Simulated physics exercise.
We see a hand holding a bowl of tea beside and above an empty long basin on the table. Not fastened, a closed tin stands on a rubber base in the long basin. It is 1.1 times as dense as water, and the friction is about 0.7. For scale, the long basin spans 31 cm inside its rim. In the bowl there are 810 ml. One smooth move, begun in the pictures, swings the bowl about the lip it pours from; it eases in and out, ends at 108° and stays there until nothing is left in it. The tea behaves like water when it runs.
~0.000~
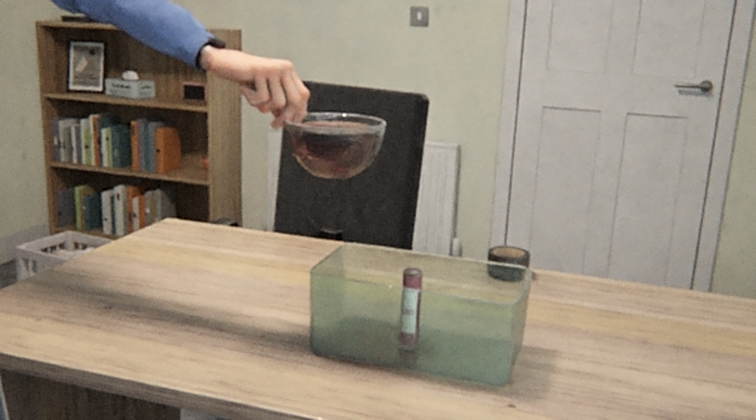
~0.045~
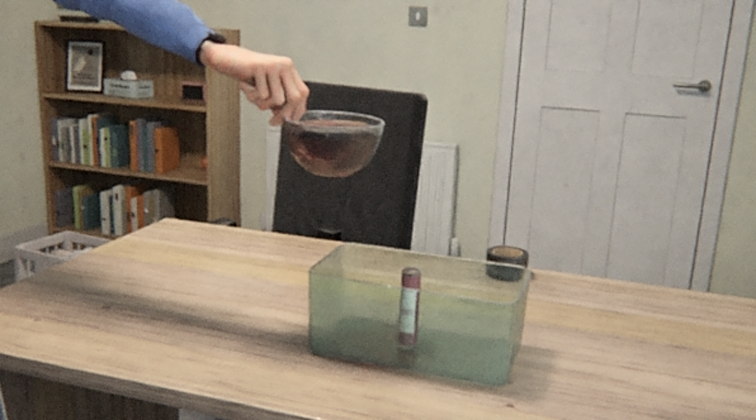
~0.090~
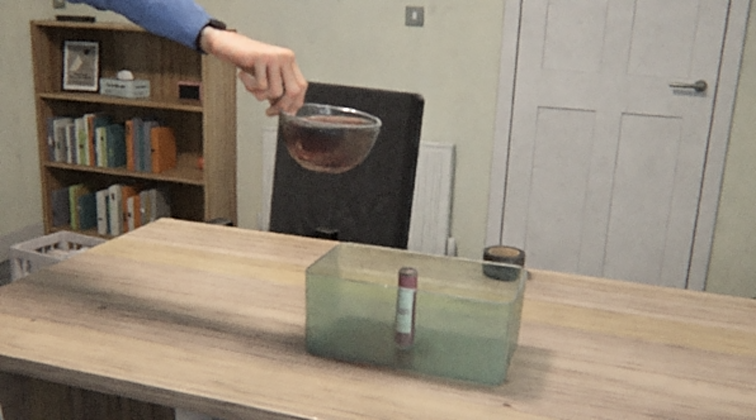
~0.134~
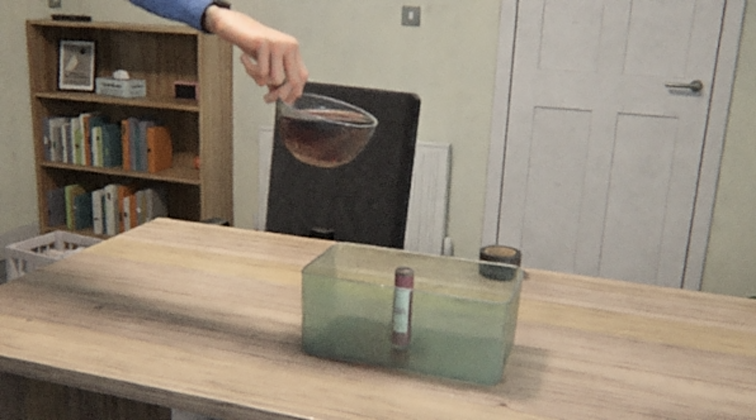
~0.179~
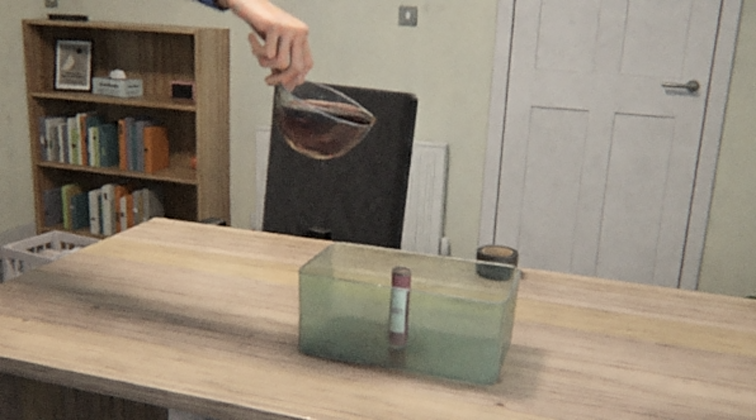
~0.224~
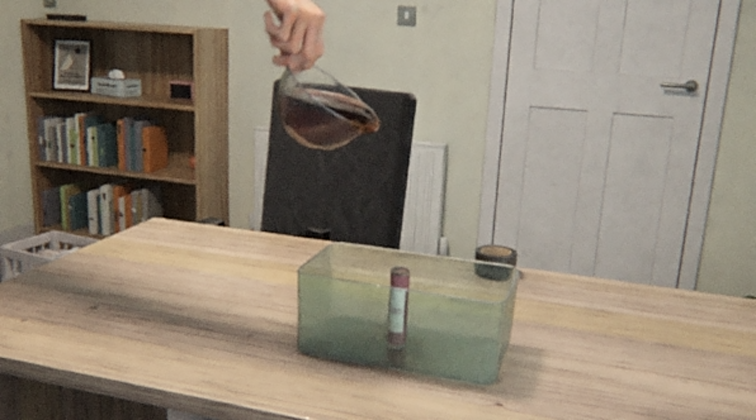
In this clip, a hand holds a clear bowl of dark tea above a long, see-through basin with a slim, upright tin inside, then rises and steadily tilts the bowl to the right, bringing the tea to its lip.
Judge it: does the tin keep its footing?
No, it tips over.
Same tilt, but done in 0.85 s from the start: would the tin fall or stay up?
The tin stays on its base.
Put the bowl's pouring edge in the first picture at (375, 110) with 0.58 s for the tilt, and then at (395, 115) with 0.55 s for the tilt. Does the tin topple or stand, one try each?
Run one: It tumbles. Run two: It tumbles.
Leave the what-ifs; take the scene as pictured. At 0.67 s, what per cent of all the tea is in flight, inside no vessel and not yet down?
Around 24 percent of the liquid.
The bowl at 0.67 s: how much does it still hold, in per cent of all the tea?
Some 0 per cent.
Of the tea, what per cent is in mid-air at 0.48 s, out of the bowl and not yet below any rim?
Around 68 percent.
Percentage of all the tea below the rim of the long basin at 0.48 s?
5 %, more or less.
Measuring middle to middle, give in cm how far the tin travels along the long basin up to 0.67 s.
Near 0 cm of travel.
After 0.48 s the tilt is 100° and 27 per cent is still to pour; the tin stands where it began.
After 0.67 s the tilt is 108° and 0 per cent is still to pour; the tin stands where it began.
After 0.87 s the tilt is 108° and 0 per cent is still to pour; the tin leans 15°.
After 1.08 s the tilt is 108° and 0 per cent is still to pour; the tin lies on its side.
In the end the tin lies on its side.
